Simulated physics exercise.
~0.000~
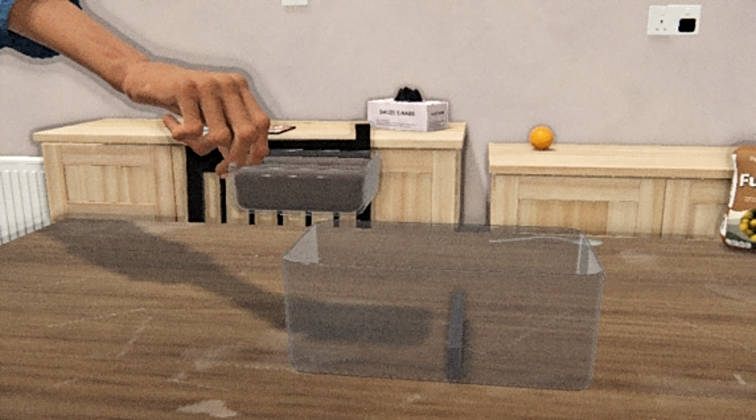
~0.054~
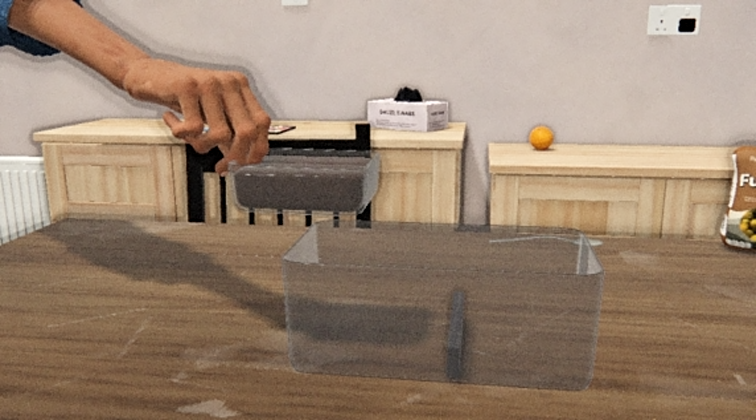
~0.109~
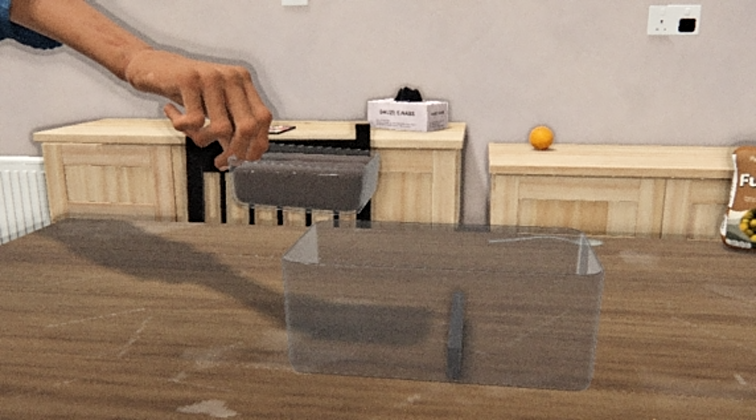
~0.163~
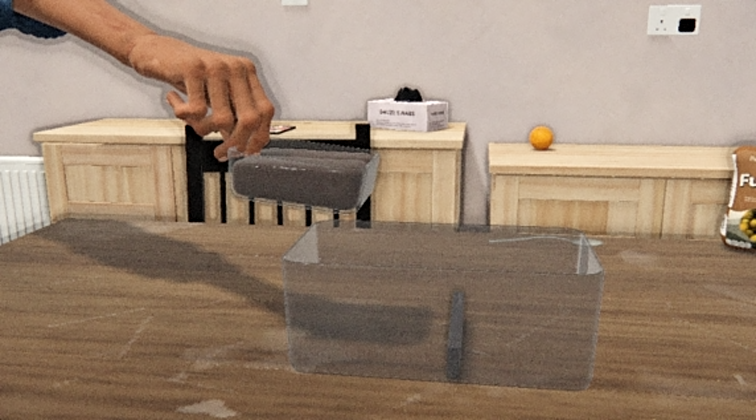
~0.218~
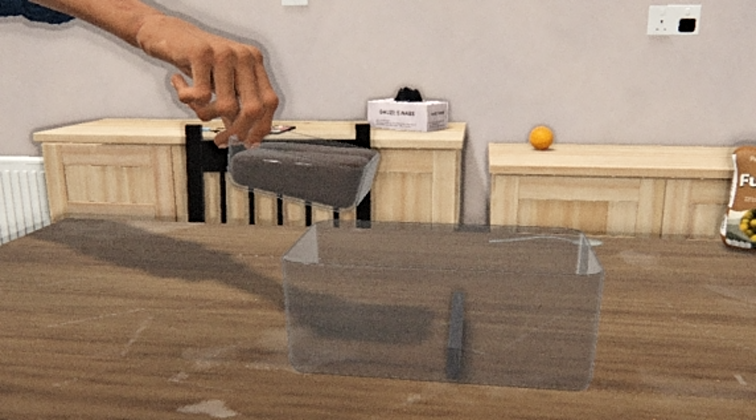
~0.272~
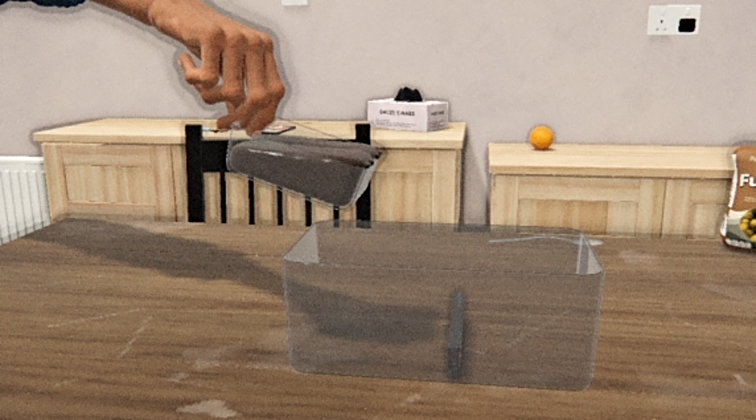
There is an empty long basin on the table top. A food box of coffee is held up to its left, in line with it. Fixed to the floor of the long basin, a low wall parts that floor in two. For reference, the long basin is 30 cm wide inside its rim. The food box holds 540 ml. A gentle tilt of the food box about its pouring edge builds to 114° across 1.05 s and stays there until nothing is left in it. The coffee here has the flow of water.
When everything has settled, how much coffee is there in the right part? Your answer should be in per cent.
64 out of 100.
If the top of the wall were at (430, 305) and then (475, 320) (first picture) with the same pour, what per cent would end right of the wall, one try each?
First 85, then 35 per cent.
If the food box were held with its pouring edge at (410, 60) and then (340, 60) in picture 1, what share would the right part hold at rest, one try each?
Near 80 in a hundred on the first go and near 60 in a hundred on the second.
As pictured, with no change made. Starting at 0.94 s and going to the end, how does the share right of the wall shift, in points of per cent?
Result: A decrease, close to 1.
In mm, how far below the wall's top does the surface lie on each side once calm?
About 26 mm on the left, about 16 mm on the right.
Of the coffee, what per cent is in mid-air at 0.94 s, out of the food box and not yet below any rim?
About 4 per cent.
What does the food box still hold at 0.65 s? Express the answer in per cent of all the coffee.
I'd estimate some 14 % remains.
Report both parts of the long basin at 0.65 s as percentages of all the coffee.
I'd say some 18 in a hundred on the left and 22 on the right.
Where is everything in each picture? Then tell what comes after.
Tilt 0°; pouring edge (373, 162); surface from (250, 165) to (372, 167); the long basin's rim runs from (300, 240) to (592, 252); the wall's top is at (456, 318), in the first frame.
Tilt 1°; pouring edge (373, 162); surface from (249, 164) to (371, 167), in the second frame.
Tilt 3°; pouring edge (373, 162); surface from (249, 161) to (372, 164), in the third frame.
Tilt 7°; pouring edge (373, 163); surface from (248, 156) to (372, 161), in the fourth frame.
Tilt 12°; pouring edge (372, 163); surface from (247, 149) to (372, 158), in the fifth frame.
Tilt 18°; pouring edge (372, 163); surface from (247, 142) to (374, 156); 4 per cent is over the edge, in the sixth frame.
By 0.65 s the tilt is 79° and 14 per cent is still to pour, 18 is left of the wall and 23 right of it.
By 0.94 s the tilt is 111° and 1 per cent is still to pour, 29 is left of the wall and 65 right of it.
By 1.23 s the tilt is 114° and 0 per cent is still to pour, 35 is left of the wall and 64 right of it.
By 1.55 s the tilt is 114° and 0 per cent is still to pour, 35 is left of the wall and 64 right of it.
At rest 35 per cent lies left of the wall, 64 right of it and 1 outside.
